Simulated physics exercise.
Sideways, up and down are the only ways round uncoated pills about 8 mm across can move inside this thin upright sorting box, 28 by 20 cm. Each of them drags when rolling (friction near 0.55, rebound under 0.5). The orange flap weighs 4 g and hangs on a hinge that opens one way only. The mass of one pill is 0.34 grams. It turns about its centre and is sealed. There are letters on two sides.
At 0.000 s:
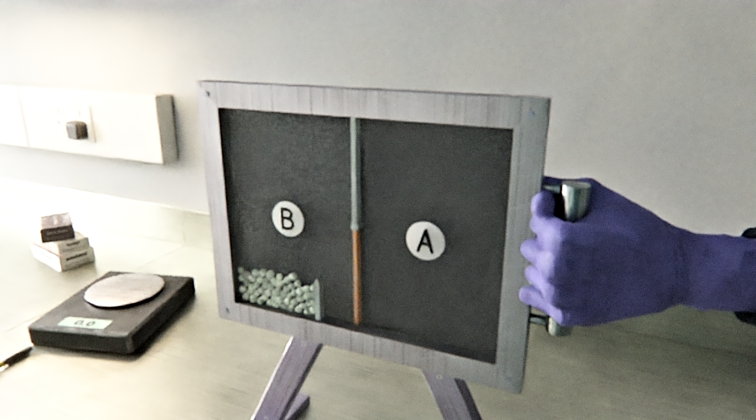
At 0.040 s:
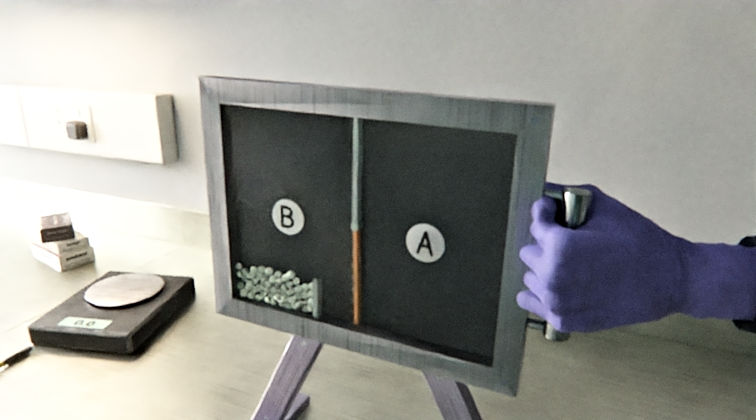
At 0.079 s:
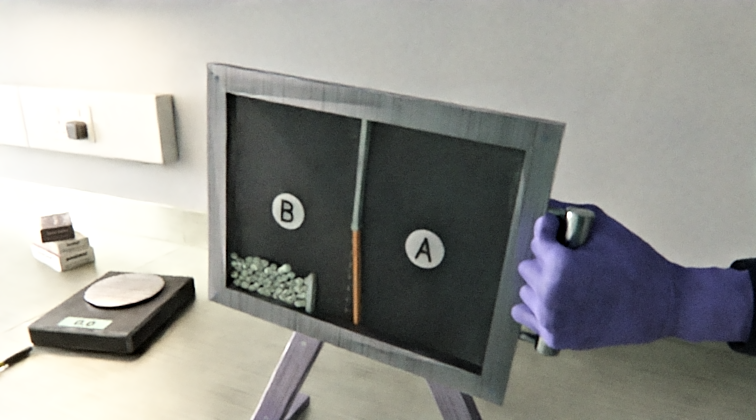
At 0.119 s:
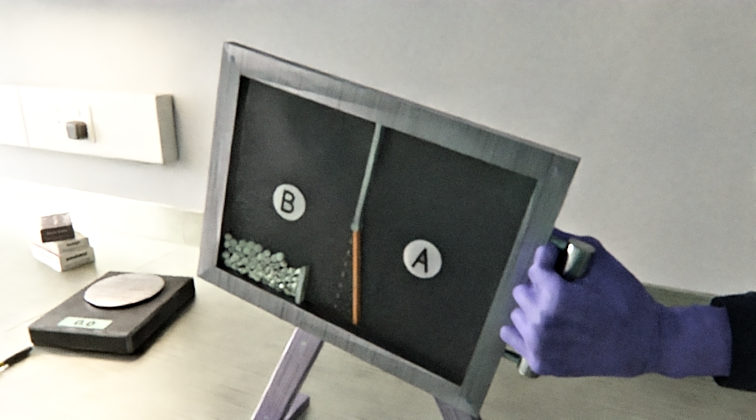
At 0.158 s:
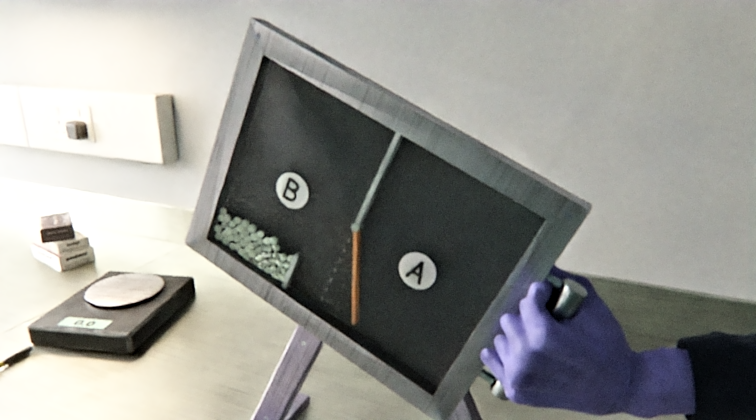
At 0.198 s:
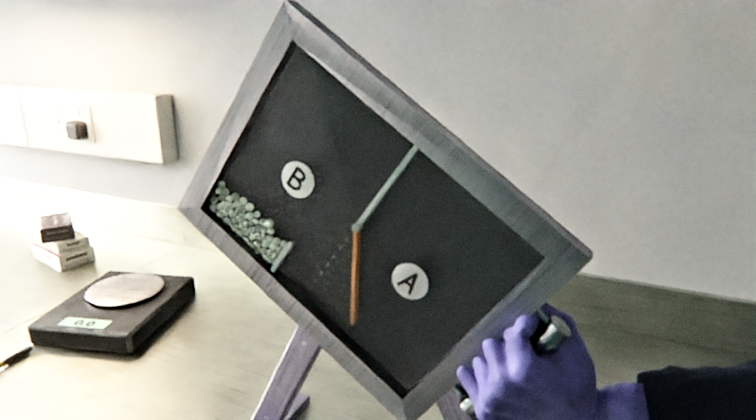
A purple-gloved hand at the right grips the handle of a thin, grey-framed upright box on a stand, seen from the front on a pale laboratory bench with a black scale at left. Small whitish pills lie in the lower left corner near label B, with an orange flap between B and A. The hand turns the box steadily clockwise, the pills moving with their corner while the flap keeps hanging straight down and the camera stays still.
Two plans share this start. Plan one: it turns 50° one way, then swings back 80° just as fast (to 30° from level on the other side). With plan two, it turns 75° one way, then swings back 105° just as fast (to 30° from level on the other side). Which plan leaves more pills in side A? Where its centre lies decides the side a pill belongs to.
My pick would be the final plan.
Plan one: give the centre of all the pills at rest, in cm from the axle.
The middle sits around 4 cm left of it and 12 cm below it.
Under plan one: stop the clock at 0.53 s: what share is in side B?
100 per cent.
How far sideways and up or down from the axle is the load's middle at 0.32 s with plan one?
Position estimate: Left 12 cm, above 1 cm.
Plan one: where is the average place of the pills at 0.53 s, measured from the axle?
The middle sits around 9 cm left of it and 7 cm below it.
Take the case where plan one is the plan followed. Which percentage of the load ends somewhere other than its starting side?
Around 0 percent.
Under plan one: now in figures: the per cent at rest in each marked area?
Final shares are side A at 0 and side B at 100.
Plan one. After 0.32 s, it stands 50° clockwise; the pills' middle is 12 cm left of and 1 cm above the centre; B 100 %; orange flap open 47°.
After 0.53 s, it stands 10° clockwise; the pills' middle is 9 cm left of and 7 cm below the centre; B 100 %; orange flap open 16°.
After 0.74 s, it stands 30° anticlockwise; the pills' middle is 3 cm left of and 11 cm below the centre; B 100 %; orange flap shut.
All still by 1.3 s, it stands 30° anticlockwise; A 0 %, B 100 %; orange flap shut.
Plan two would end with A 30 %, B 70 %.
